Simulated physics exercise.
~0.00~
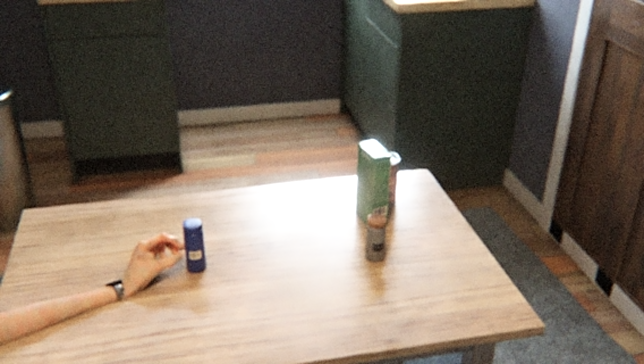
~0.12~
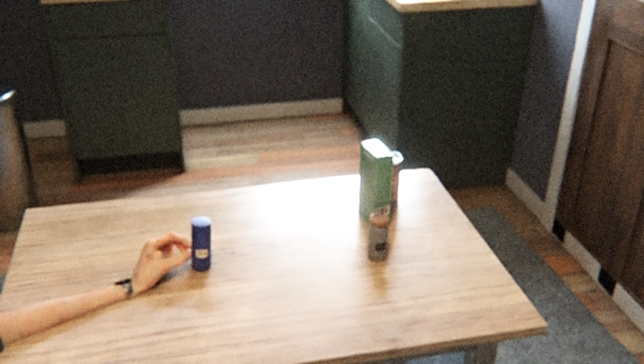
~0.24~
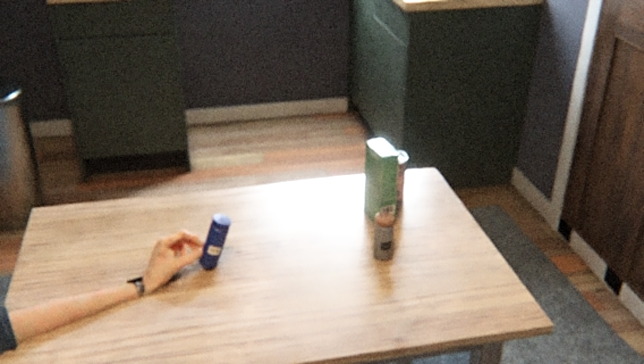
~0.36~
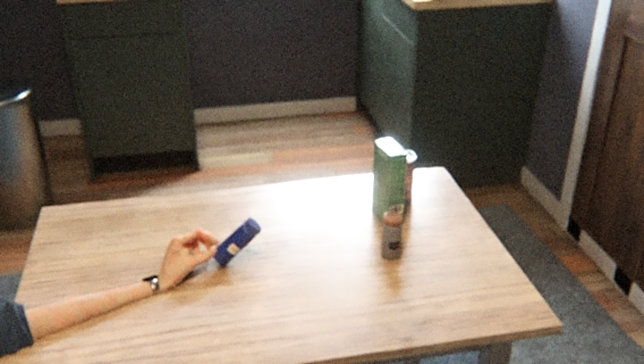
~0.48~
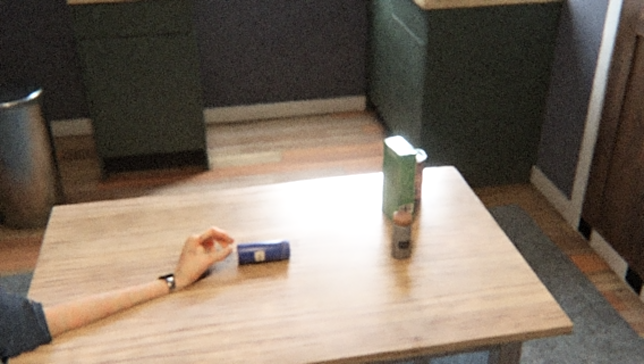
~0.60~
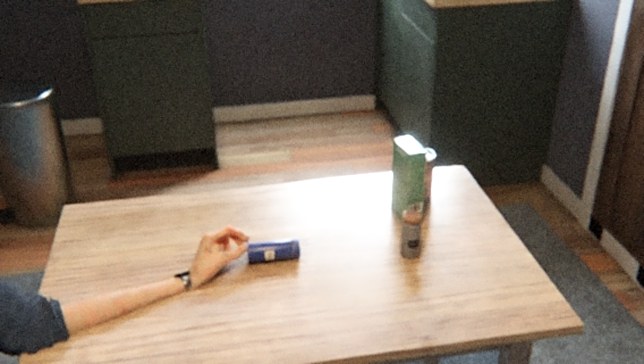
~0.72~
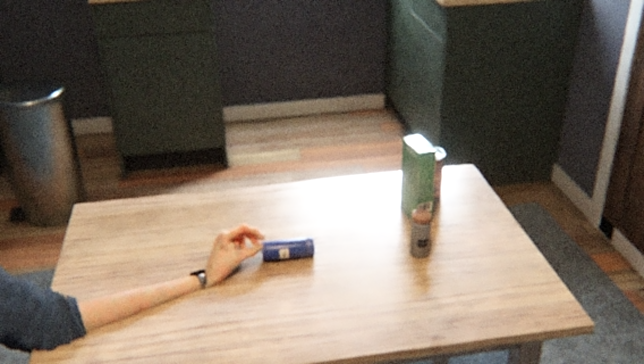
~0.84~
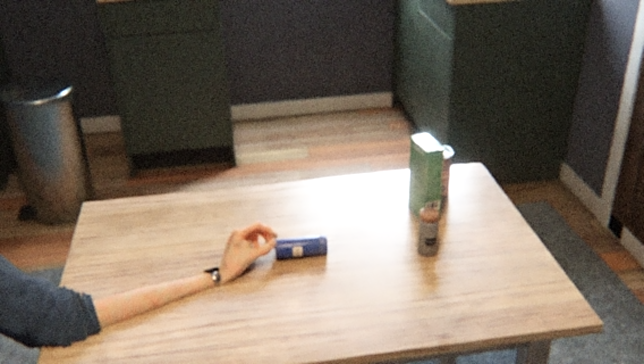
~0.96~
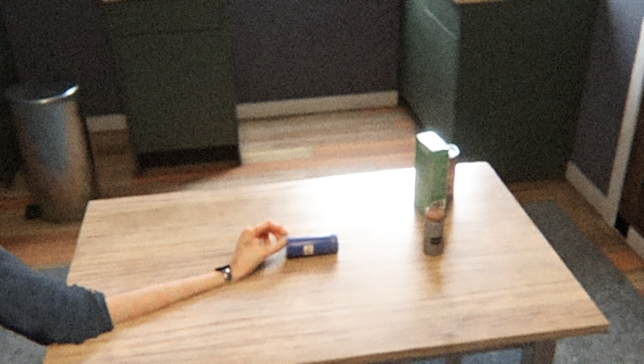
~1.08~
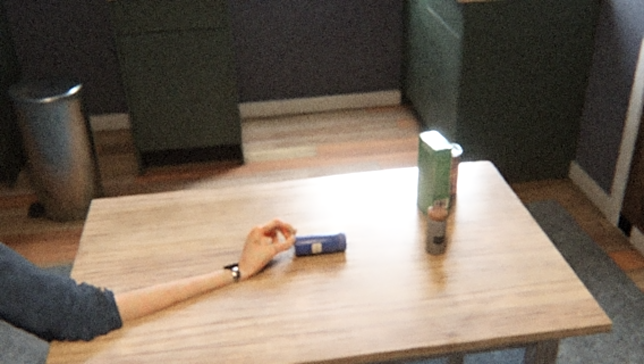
A blue shaker stands near the left side of a pale wooden table in a kitchen with dark green cabinets, seen from slightly above, with a hand reaching in from the left beside it. To the right stand a small grey shaker, a tall green packet and an orange tin partly hidden behind the packet. The fingers push the blue shaker, which leans to the right, tilts further and topples onto its side. The view drifts left, bringing a metal bin into sight. The blue shaker ends lying by the fingertips, while the other three things remain standing.
